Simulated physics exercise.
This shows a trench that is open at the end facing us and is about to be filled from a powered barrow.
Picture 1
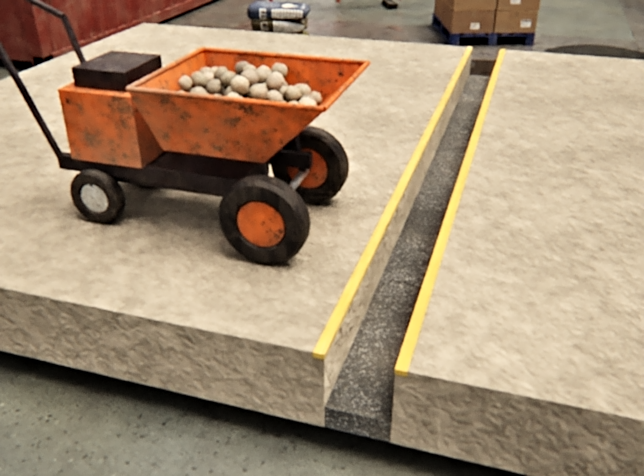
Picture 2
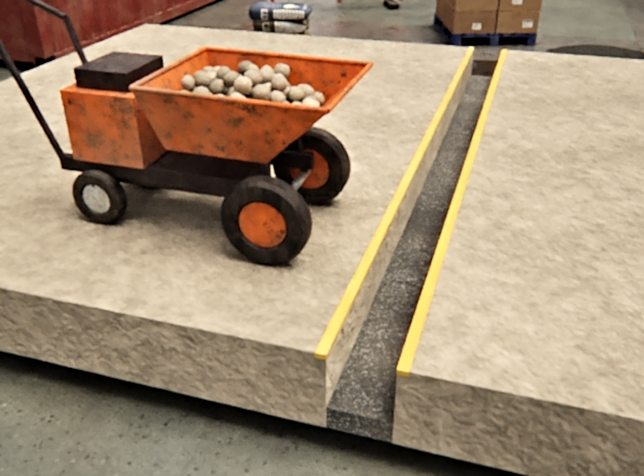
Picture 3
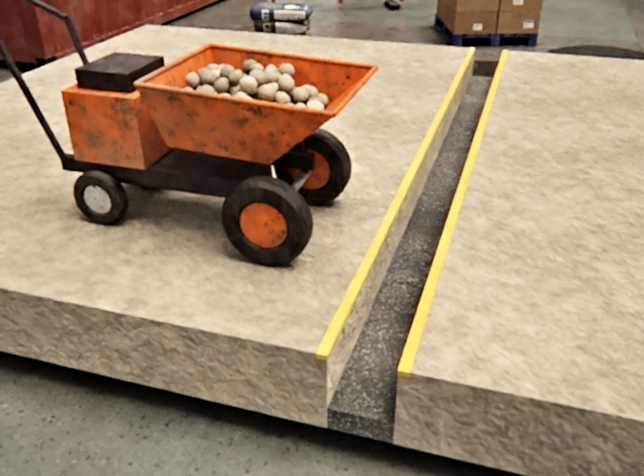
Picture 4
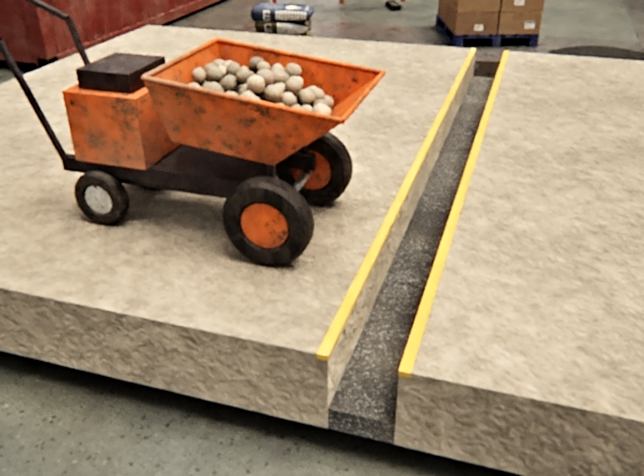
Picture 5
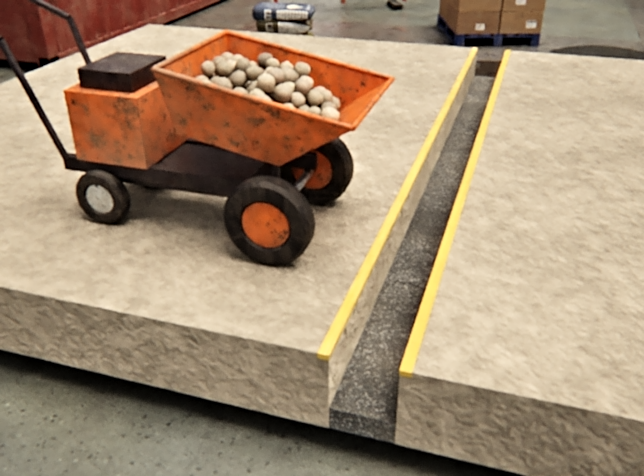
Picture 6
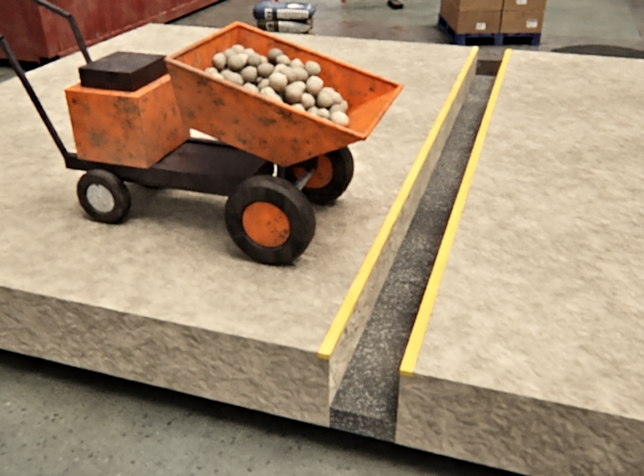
An orange powered barrow loaded with rounded grey pebbles stands on a pale, stone-like slab in a warehouse, seen from slightly above and to one side. To its right, a narrow, dark-bottomed trench with yellow edges runs away from the open near end, with boxes behind. The skip starts level, then tilts gradually forward to the right, its back rising, while the wheels and view stay almost still.
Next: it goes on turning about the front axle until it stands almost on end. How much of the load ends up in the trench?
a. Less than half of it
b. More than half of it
(a) Less than half of it.
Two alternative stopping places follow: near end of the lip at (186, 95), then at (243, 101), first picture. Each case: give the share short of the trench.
First position: Some 60 percent; second position: Some 20 percent.
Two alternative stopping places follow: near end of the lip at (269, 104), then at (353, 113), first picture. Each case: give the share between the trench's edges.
Estimates, in order: 80 % then 0 %.
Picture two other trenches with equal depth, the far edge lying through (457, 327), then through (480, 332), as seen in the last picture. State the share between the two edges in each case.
The first try comes out at 100 percent and the second at 100 percent.
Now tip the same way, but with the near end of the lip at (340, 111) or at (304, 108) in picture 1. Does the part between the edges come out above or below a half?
Place one: The lesser share; place two: The greater share.
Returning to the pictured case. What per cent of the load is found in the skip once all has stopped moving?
It works out to some 25 percent.
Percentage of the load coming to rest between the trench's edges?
It comes to roughly 30 percent of the load.
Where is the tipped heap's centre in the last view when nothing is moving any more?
Resting centre, last frame: Roughly (450, 253).
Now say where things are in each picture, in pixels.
The first frame shows lip of the skip at (324, 110), level; top of the load at (241, 87), river pebbles; first edge of the trench at (342, 306); far edge at (417, 320), the trench under half as wide as the skip, and about as deep as wide.
The second frame shows lip of the skip at (327, 111), level; top of the load at (244, 87).
The third frame shows lip of the skip at (333, 115), tipped barely; top of the load at (249, 87).
The fourth frame shows lip of the skip at (342, 121), tipped a little; top of the load at (256, 85).
The fifth frame shows lip of the skip at (352, 129), tipped a little; top of the load at (237, 82).
The sixth frame shows lip of the skip at (364, 138), tipped clearly; top of the load at (247, 77); first edge of the trench at (347, 307); far edge at (422, 321).
Soon, skip tipped steeply; all in the skip.
A while on, skip tipped right over; most in the skip; a small part in or heaped over the trench; a small part beyond it; a stray few falling.
Towards the end, skip tipped right over; about a quarter in the skip; about a quarter in or heaped over the trench; about half beyond it.
Finally, skip tipped right over; about a quarter in the skip; about a third in or heaped over the trench; about half beyond it.
